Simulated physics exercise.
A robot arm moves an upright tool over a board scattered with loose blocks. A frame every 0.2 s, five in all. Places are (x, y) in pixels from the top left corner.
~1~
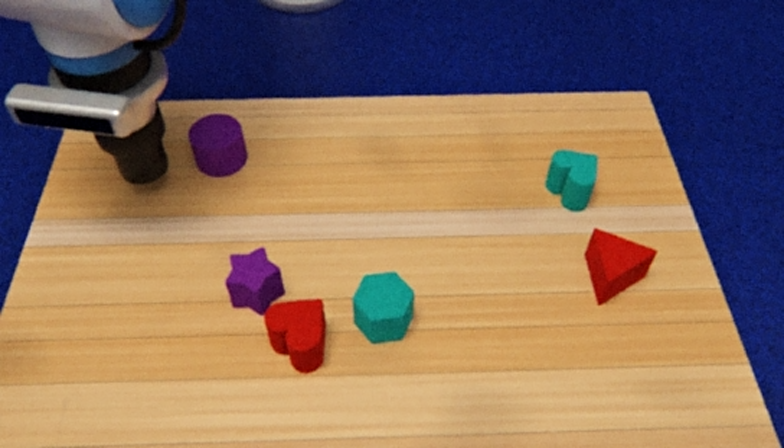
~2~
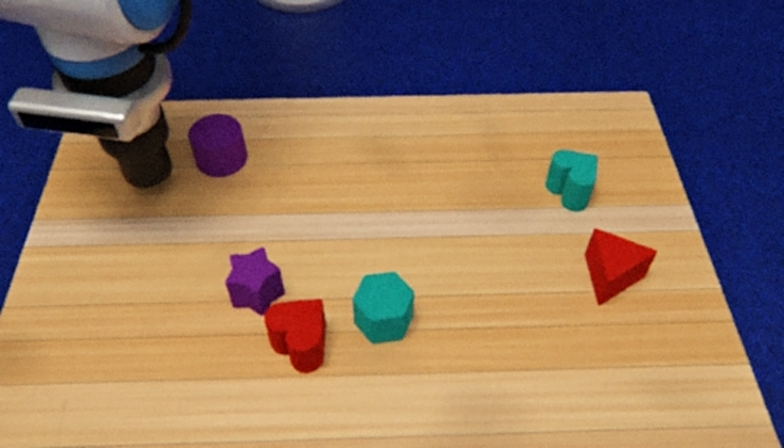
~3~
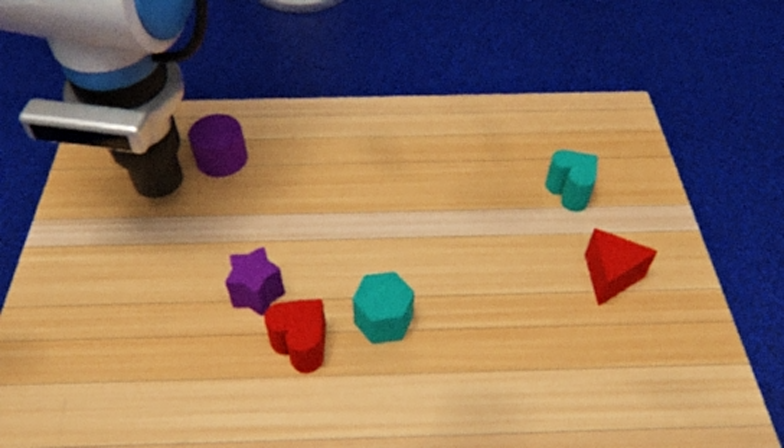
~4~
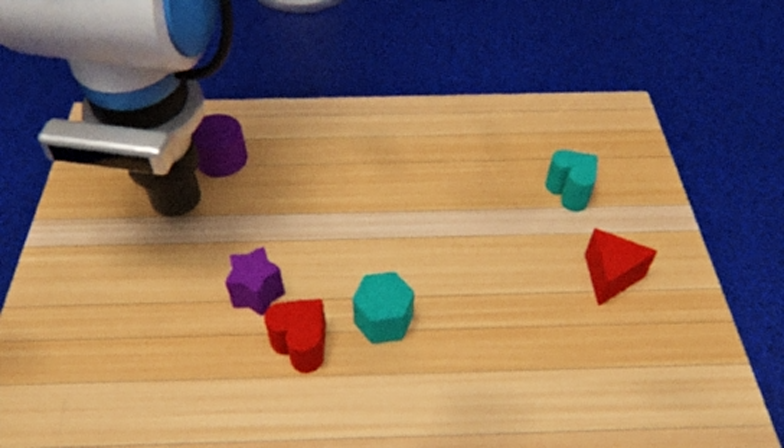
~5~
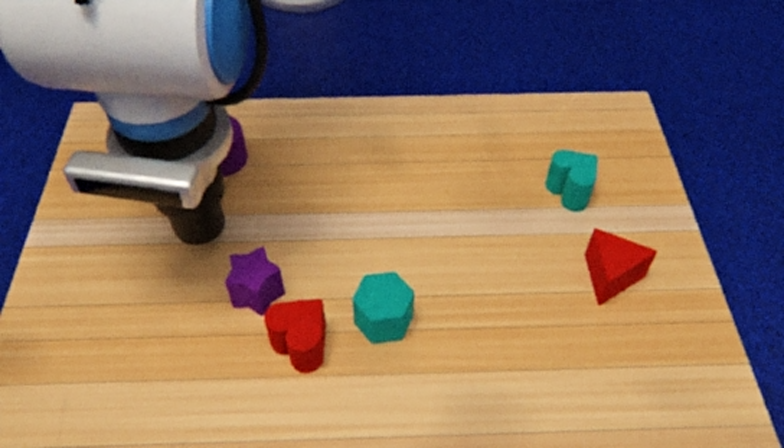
A robot arm holding a dark upright tool moved slowly down and to the right over a wooden board, passing in front of the purple cylinder and nearing the purple star, while the scattered blocks stayed still.
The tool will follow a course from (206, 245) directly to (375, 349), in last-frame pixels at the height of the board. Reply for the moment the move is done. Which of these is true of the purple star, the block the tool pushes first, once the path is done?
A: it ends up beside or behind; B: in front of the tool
Correct choice: A.
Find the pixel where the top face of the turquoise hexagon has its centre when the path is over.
At pixel (423, 300).
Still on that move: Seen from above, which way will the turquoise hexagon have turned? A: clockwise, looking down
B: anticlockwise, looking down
B (anticlockwise, looking down)
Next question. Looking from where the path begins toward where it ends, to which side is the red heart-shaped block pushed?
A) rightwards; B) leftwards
A - rightwards.
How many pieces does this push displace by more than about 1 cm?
It looks like three or more blocks will be pushed more than about 1 cm.
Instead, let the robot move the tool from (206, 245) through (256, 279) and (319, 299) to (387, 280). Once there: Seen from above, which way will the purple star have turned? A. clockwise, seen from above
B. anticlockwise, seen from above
My pick is A.
What follows on the original path. One third of the way, tool at (253, 259); purple star at (264, 290); red heart-shaped block at (297, 328), turned 15° anticlockwise.
Two thirds of the way, tool at (312, 294); purple star at (290, 328), turned 35° clockwise; red heart-shaped block at (306, 370).
At the end, tool at (374, 332); purple cylinder not moved; purple star at (304, 336), turned 70° clockwise; red heart-shaped block at (304, 387); turquoise hexagon at (423, 300), turned 55° anticlockwise.
